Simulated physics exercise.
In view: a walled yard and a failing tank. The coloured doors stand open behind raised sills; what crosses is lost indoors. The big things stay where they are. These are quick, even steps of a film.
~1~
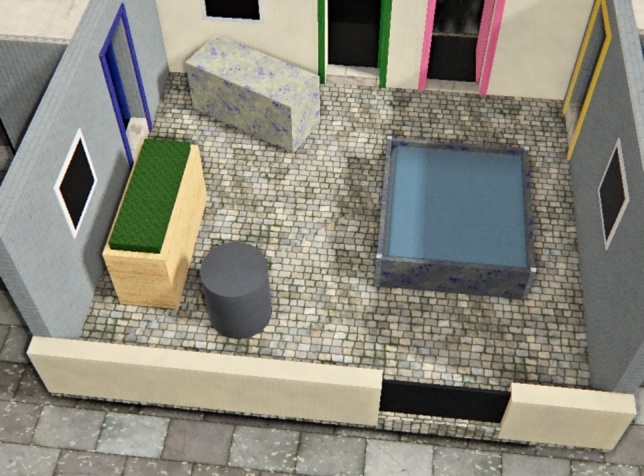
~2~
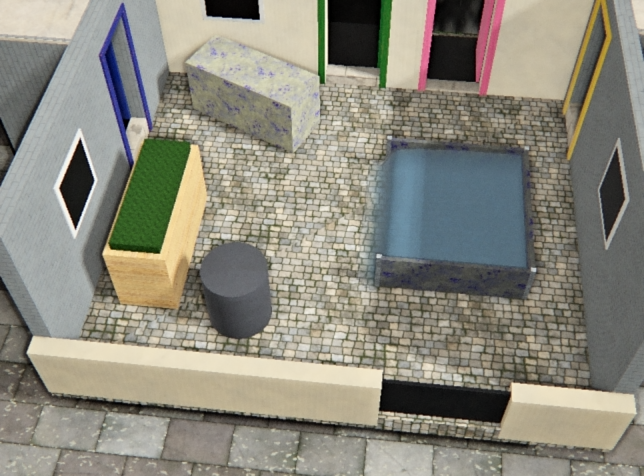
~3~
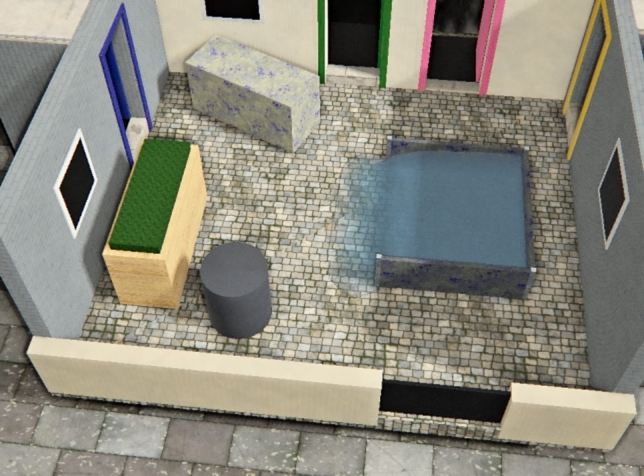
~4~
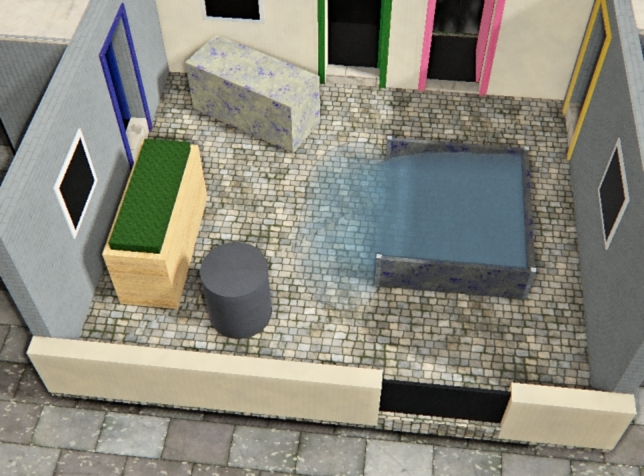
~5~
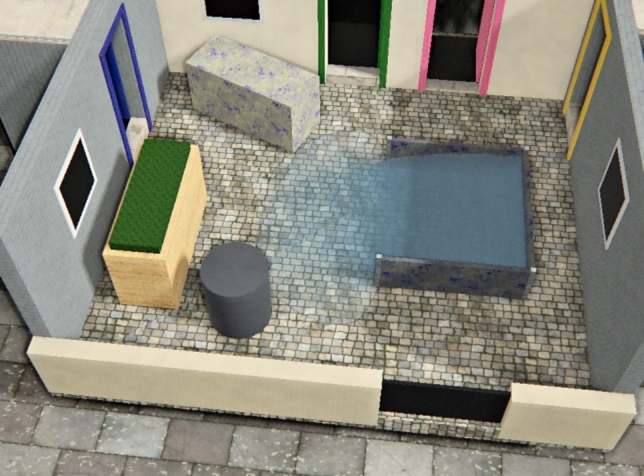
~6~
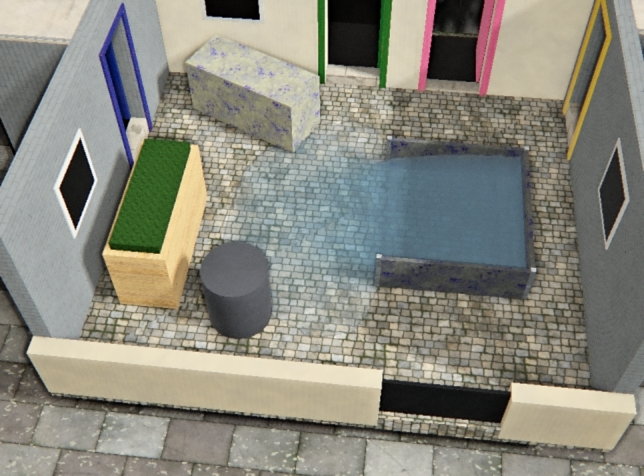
A square tank of blue water with mottled dark sides stands at the right of a cobbled, walled yard, seen from high above the low cream front wall. A speckled block lies at the back left, near green and pink doorways, with a green-topped wooden box and dark grey cylinder below. Water pours from the tank's left side and spreads leftward in a thinning sheet across the cobbles.
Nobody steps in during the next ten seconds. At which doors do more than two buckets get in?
In the end: The yellow door holds within the limit; the pink door holds within the limit; the blue door holds within the limit; the green door holds within the limit.
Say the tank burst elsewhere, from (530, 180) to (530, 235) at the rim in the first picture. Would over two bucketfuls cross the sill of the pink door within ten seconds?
One by one: Pink door lets more in.
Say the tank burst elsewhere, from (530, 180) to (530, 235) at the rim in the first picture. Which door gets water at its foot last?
That is the blue door.
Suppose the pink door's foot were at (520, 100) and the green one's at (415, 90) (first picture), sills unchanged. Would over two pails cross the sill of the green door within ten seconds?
One by one: The green door holds.
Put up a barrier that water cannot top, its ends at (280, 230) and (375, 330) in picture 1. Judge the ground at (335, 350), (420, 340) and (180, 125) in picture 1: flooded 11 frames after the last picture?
As listed: Clear, awash, covered.
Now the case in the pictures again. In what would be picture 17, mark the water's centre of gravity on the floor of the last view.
Close to (320, 223).
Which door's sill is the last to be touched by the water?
The yellow one.
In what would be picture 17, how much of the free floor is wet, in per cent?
Close to 45 %.
A moment on, water covers 35 % of the floor; the yellow door not reached, the pink door not reached, the blue door wet at the sill, nothing in, the green door not reached.
Next, water covers 45 % of the floor; the yellow door not reached, the pink door not reached, the blue door wet at the sill, nothing in, the green door wet at the sill, nothing in.
Then, water covers 60 % of the floor; the yellow door not reached, the pink door wet at the sill, nothing in, the blue door wet at the sill, nothing in, the green door wet at the sill, nothing in.
Later, water covers 85 % of the floor; the yellow door wet at the sill, nothing in, the pink door wet at the sill, nothing in, the blue door wet at the sill, nothing in, the green door wet at the sill, nothing in.
In the end, water covers 95 % of the floor; the yellow door wet at the sill, nothing in, the pink door wet at the sill, nothing in, the blue door wet at the sill, nothing in, the green door wet at the sill, nothing in.
